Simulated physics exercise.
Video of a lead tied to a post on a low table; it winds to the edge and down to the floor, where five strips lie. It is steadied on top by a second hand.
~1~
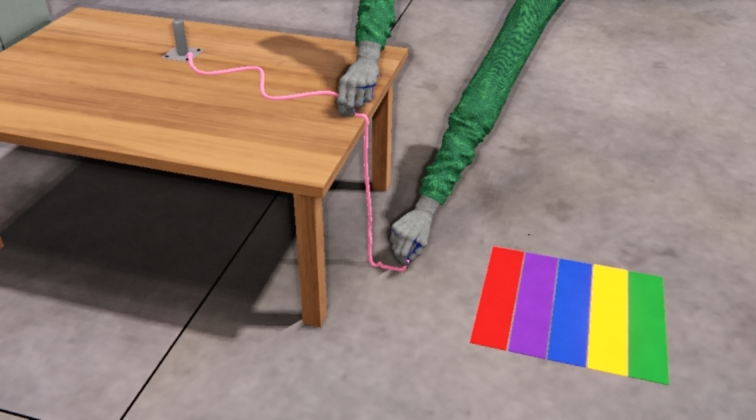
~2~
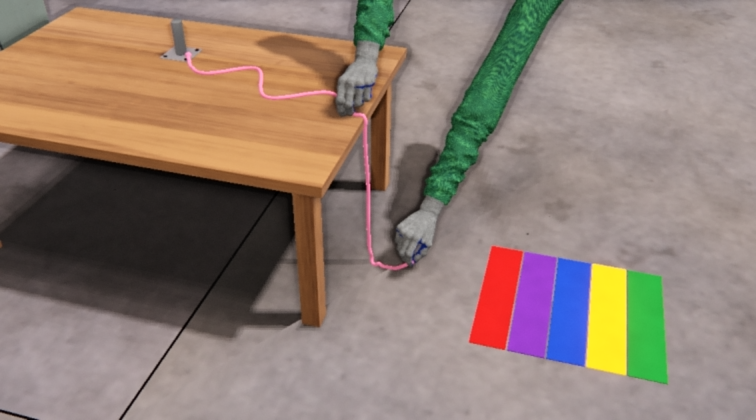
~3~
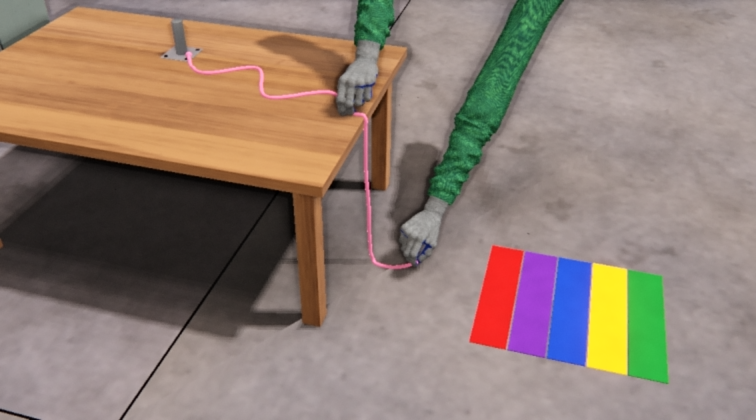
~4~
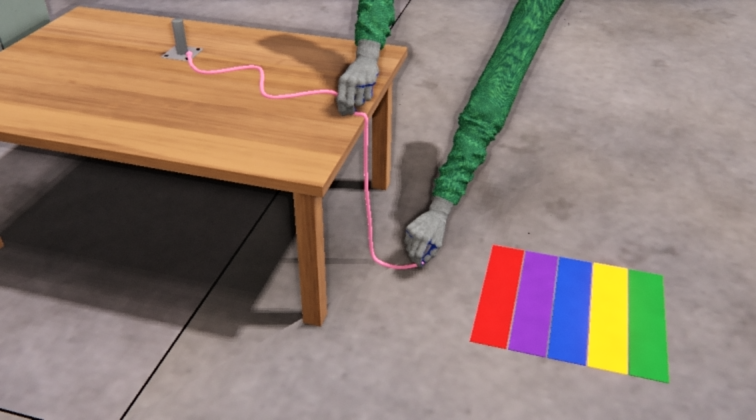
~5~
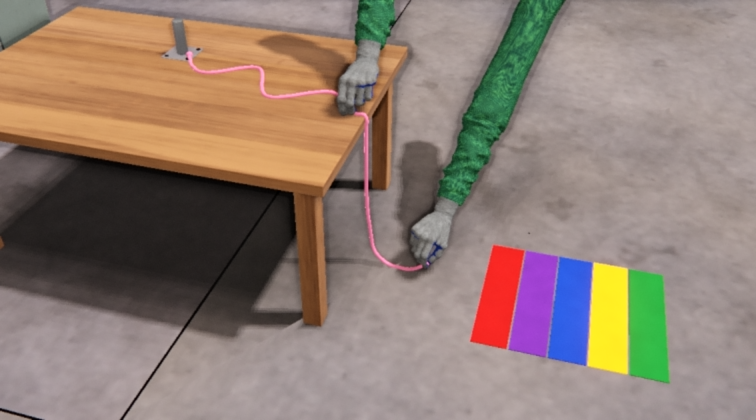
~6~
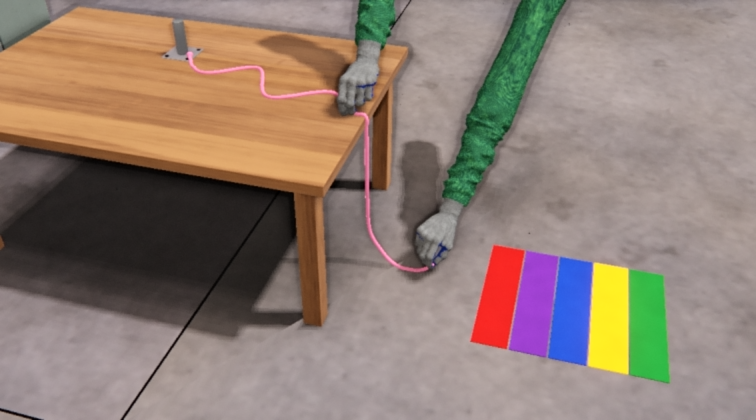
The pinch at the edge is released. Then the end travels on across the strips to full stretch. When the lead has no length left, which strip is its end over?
The yellow strip.
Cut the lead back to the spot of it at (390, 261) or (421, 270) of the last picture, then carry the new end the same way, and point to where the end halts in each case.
First (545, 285), then (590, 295).
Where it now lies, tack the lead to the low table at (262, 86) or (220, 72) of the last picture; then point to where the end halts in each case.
Roughly (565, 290), then roughly (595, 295).
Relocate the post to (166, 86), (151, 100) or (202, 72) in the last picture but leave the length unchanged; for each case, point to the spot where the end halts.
Per try, approx.: (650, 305); (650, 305); (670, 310).
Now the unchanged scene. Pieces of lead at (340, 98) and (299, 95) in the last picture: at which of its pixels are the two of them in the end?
Around (394, 127), then around (354, 102).
Early on, end near (540, 284); over purple.
Midway, end near (588, 294); over blue.
At the end of the slack, end near (616, 299); over yellow. The yellow one.
